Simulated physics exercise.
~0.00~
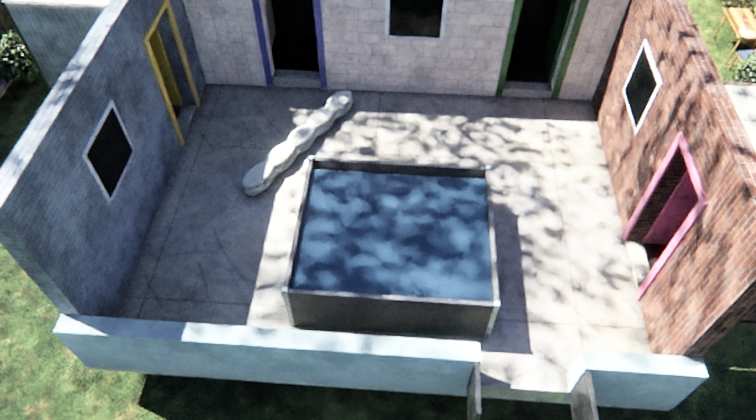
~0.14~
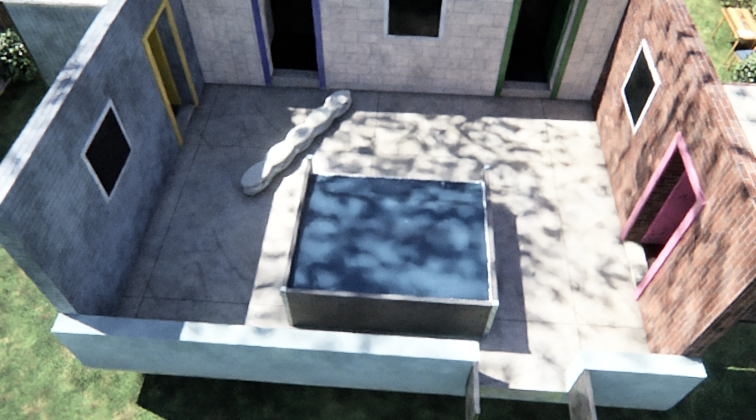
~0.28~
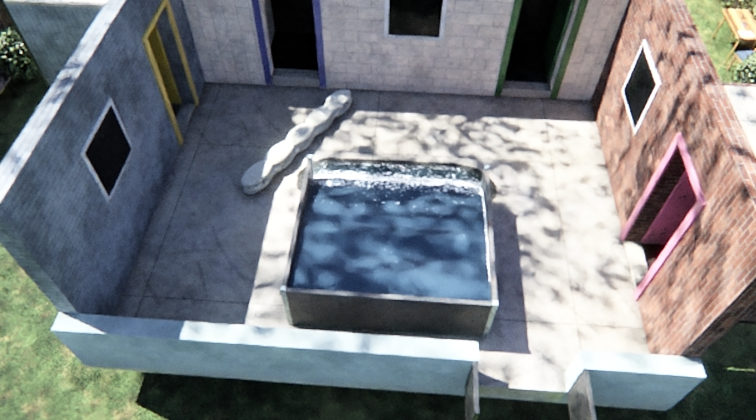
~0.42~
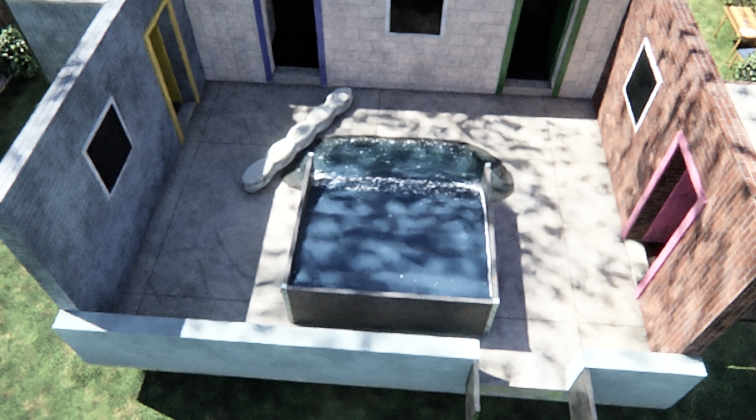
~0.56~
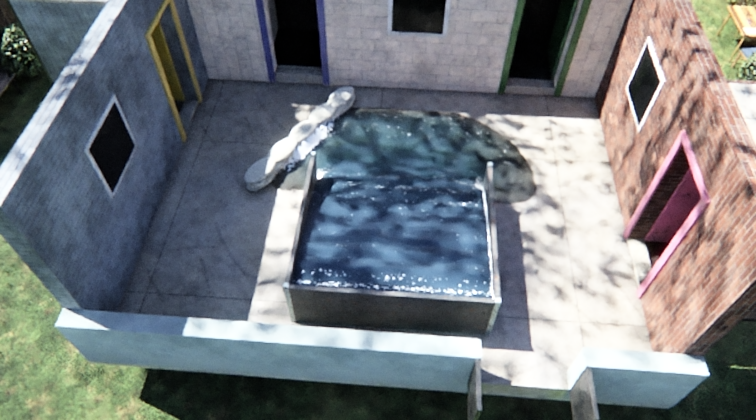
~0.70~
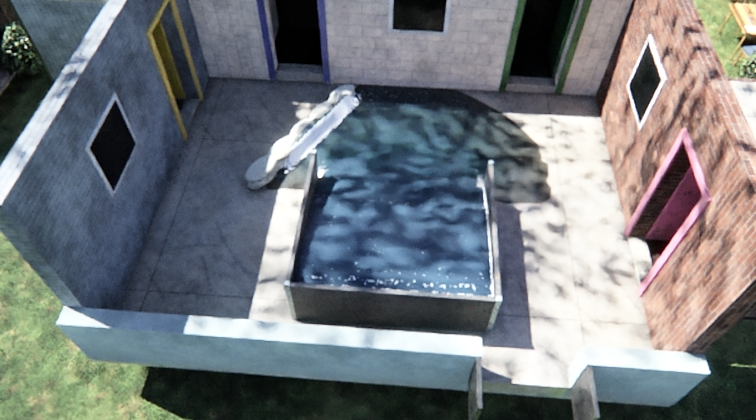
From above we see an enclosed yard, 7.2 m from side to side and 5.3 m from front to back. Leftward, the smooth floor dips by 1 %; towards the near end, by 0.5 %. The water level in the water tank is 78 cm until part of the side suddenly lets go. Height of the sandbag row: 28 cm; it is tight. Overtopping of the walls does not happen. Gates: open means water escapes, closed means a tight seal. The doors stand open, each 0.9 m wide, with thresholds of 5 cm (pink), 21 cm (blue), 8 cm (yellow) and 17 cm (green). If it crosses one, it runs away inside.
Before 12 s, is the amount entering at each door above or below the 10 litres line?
Result: Pink door: Limit broken, blue door: Limit unbroken, yellow door: Limit broken, green door: Limit broken.
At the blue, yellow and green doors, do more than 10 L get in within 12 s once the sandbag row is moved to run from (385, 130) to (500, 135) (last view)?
In that case blue gets more than allowed, yellow gets more than allowed, green gets more than allowed.
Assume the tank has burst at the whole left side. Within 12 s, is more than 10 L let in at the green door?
Well, at green it would be too little.
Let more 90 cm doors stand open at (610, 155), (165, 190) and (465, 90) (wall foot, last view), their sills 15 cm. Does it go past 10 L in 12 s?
First doorway gets there, second falls short, third gets there.
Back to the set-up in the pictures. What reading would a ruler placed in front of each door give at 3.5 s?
Pink 7 cm, blue 7 cm, yellow 18 cm, green 24 cm.
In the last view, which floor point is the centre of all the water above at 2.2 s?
Close to (406, 162) in the last picture.
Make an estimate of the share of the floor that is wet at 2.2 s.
I'd say around 50 % is wet.
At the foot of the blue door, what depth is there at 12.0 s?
2.0 cm.
After 1.4 s water covers 35 % of the floor and is deepest (63 cm) near (381, 89); pink door not reached, blue door 5 cm at the sill, 0 L in, yellow door not reached, green door 20 cm at the sill, 0 L in.
After 2.2 s water covers 50 % of the floor and is deepest (54 cm) near (371, 89); pink door not reached, blue door 12 cm at the sill, 0 L in, yellow door 9 cm at the sill, 0 L in, green door 26 cm at the sill, 10 L in.
After 3.5 s water covers 75 % of the floor and is deepest (38 cm) near (590, 113); pink door 7 cm at the sill, 0 L in, blue door 7 cm at the sill, 0 L in, yellow door 18 cm at the sill, 71 L in, green door 24 cm at the sill, 32 L in.
After 7.0 s water covers 90 % of the floor and is deepest (23 cm) near (309, 350); pink door 7 cm at the sill, 30 L in, blue door 2 cm at the sill, 0 L in, yellow door 5 cm at the sill, 112 L in, green door 10 cm at the sill, 73 L in.
After 12.0 s water covers 95 % of the floor and is deepest (15 cm) near (109, 336); pink door 6 cm at the sill, 81 L in, blue door 2 cm at the sill, 0 L in, yellow door 8 cm at the sill, 114 L in, green door 6 cm at the sill, 73 L in.
